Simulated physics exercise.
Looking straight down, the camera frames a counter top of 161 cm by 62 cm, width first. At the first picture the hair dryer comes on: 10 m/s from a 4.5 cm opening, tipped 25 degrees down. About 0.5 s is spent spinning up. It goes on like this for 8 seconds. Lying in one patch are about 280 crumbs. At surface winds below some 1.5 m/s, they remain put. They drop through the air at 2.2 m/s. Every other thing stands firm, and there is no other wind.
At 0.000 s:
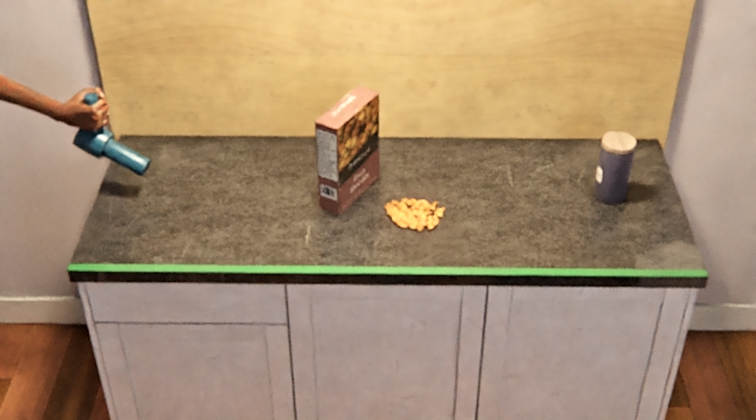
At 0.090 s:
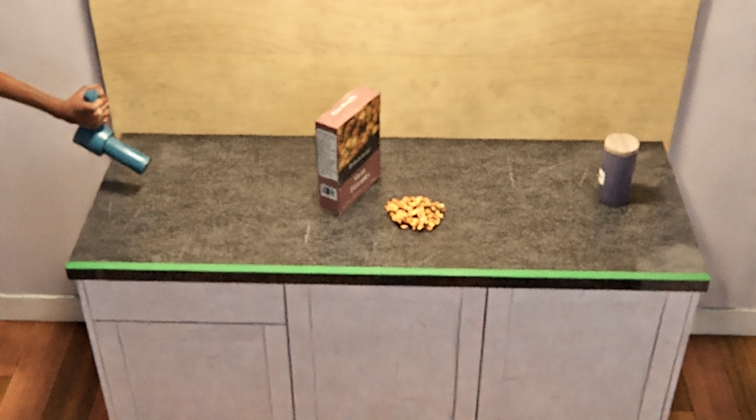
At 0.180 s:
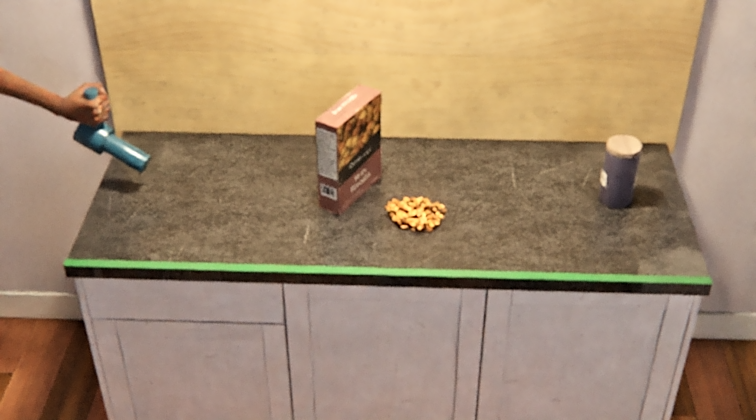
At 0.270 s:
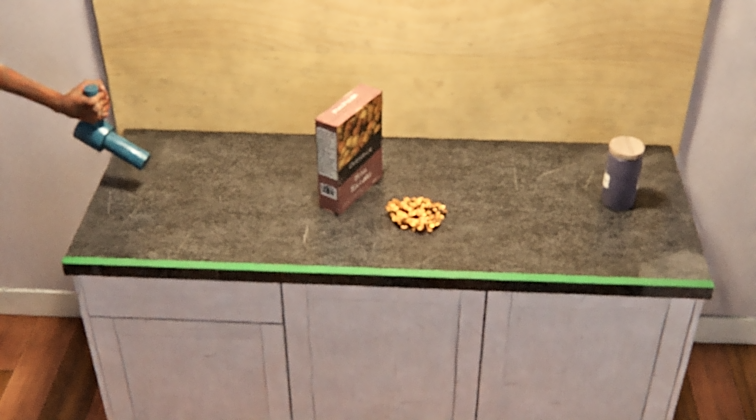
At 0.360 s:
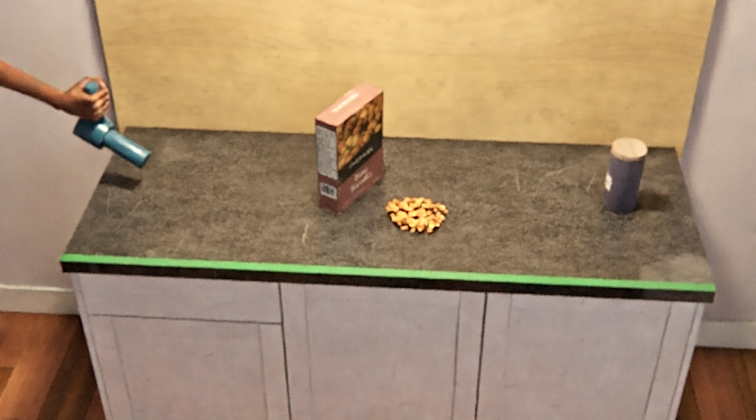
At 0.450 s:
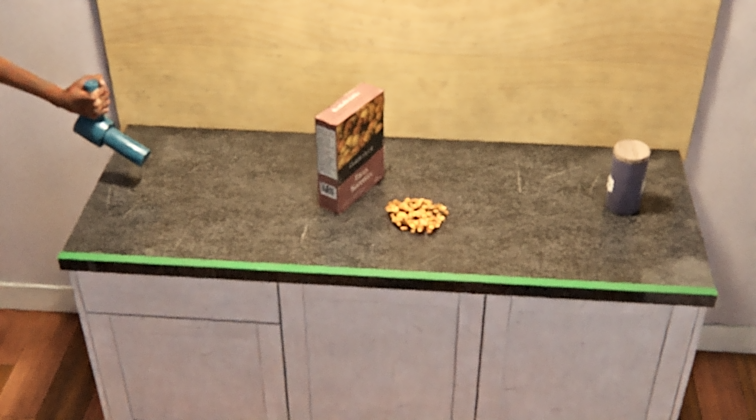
The footage shows a hand at the left holding a teal hair dryer angled down over a dark counter top with a carton, a patch of orange-brown crumbs and a lidded jar, while the crumbs stay still and the view shifts slightly.
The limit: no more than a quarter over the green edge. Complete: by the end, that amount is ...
Not reached.
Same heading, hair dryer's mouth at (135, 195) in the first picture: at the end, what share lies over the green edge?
It would come out near 0 in a hundred.
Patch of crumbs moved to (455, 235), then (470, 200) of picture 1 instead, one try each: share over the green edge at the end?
In turn about 50 %, 0 %.
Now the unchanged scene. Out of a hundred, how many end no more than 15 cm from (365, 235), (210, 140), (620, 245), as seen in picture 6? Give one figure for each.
I would say some 20 %, 0 % and 15 % respectively.
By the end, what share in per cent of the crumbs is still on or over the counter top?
Roughly 80 %.
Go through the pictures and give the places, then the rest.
In the first picture, the middle of the crumbs is near (413, 214), none has stirred yet and the mouth of the hair dryer is at (146, 168).
In the second picture, the middle of the crumbs is near (414, 214), none has stirred yet and the green edge is centred on (385, 275).
In the third picture, the middle of the crumbs is near (414, 214), none has stirred yet, the top of a carton is at (349, 105) and the top of a jar is at (625, 144).
In the fourth picture, the middle of the crumbs is near (414, 214) and none has stirred yet.
In the fifth picture, the middle of the crumbs is near (414, 215) and none has stirred yet.
In the sixth picture, the middle of the crumbs is near (415, 216) and none has stirred yet.
After 1.6 s the count stands so, 11 % are over the green edge; the middle of those still in play is near (424, 215).
After 2.6 s the count stands so, 11 % are over the green edge; the middle of those still in play is near (424, 215).
After 4.4 s the count stands so, 11 % are over the green edge; the middle of those still in play is near (424, 215).
After 8.0 s, at the end, 11 % are over the green edge; the middle of those still in play is near (424, 215).
